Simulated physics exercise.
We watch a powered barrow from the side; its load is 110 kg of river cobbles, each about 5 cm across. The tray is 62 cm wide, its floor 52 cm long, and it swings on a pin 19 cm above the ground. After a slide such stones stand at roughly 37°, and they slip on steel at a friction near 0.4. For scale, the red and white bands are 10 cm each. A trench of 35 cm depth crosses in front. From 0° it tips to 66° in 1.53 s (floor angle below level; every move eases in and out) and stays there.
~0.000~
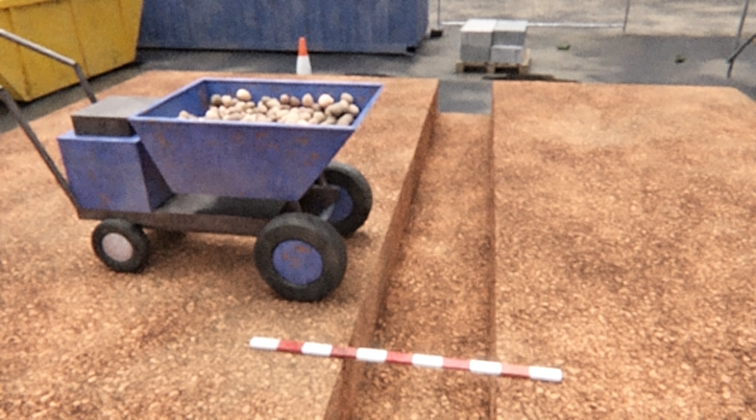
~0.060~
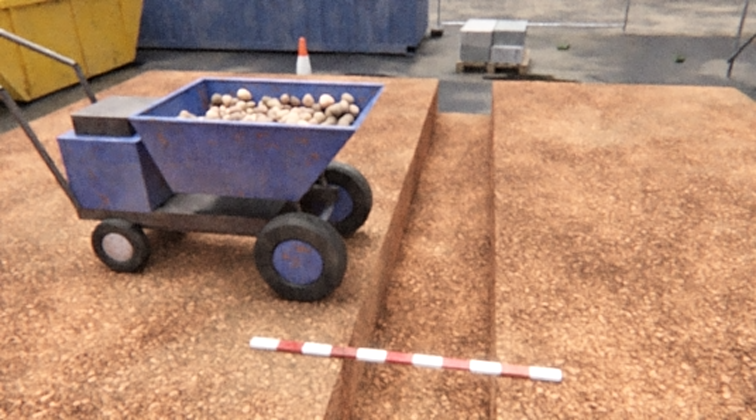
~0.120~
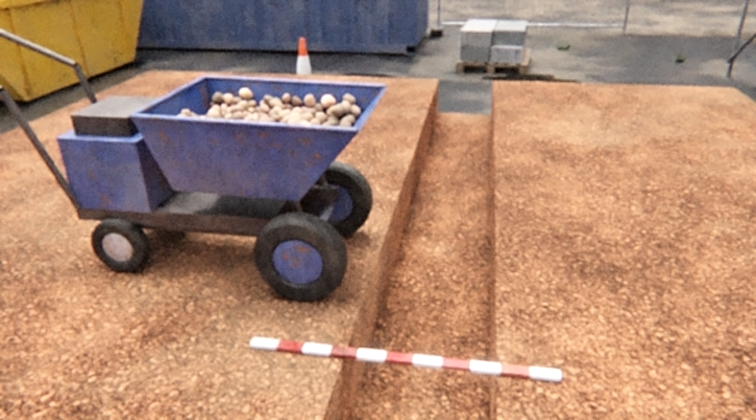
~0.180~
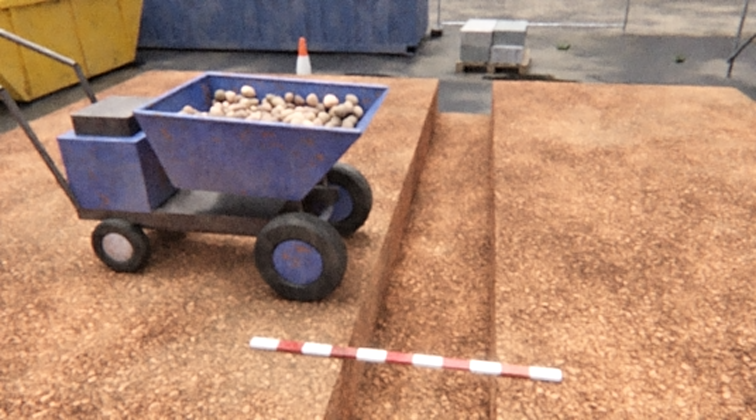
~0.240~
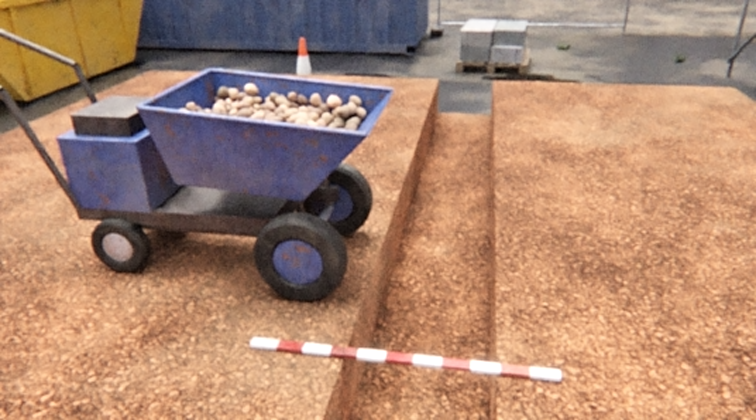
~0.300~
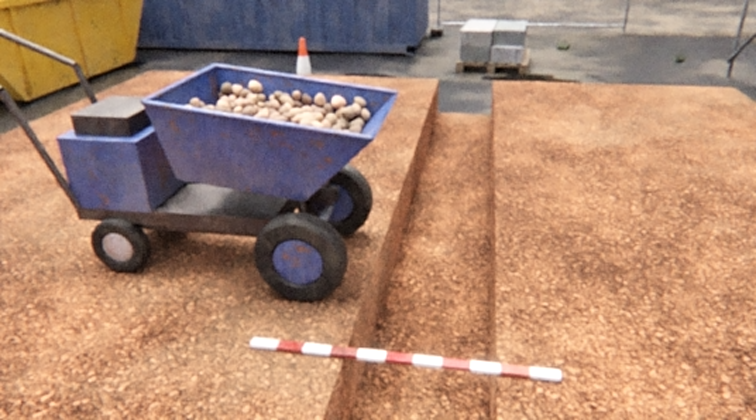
On a gravelly work site, a blue wheeled barrow loaded with rounded stones stands beside a narrow trench, behind a red and white banded pole; its tray slowly tilts slightly forward to the right while the wheels stay still.
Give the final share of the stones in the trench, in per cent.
Roughly 66 per cent ends in the trench.
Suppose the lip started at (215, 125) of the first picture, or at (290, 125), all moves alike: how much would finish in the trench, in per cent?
Near 85 per cent from the first place, 100 from the second.
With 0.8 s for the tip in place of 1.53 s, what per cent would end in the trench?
Then about 55 per cent.
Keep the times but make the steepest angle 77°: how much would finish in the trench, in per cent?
In that case some 70 per cent.
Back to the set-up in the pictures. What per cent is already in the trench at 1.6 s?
About 15 per cent by then.
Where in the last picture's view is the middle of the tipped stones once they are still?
Their middle is at about (476, 321).
After 1.1 s the floor is at 56°; 100 % in the tray; the foremost stones are at (446, 202).
After 1.6 s the floor is at 66°; 68 % in the tray, 16 % in the trench, 16 % past the trench; the foremost stones are at (556, 281).
After 2.0 s the floor is at 66°; 38 % in the tray, 29 % in the trench, 32 % past the trench; the foremost stones are at (636, 273).
After 3.9 s the floor is at 66°; 0 % in the tray, 66 % in the trench, 34 % past the trench; the foremost stones are at (690, 273).
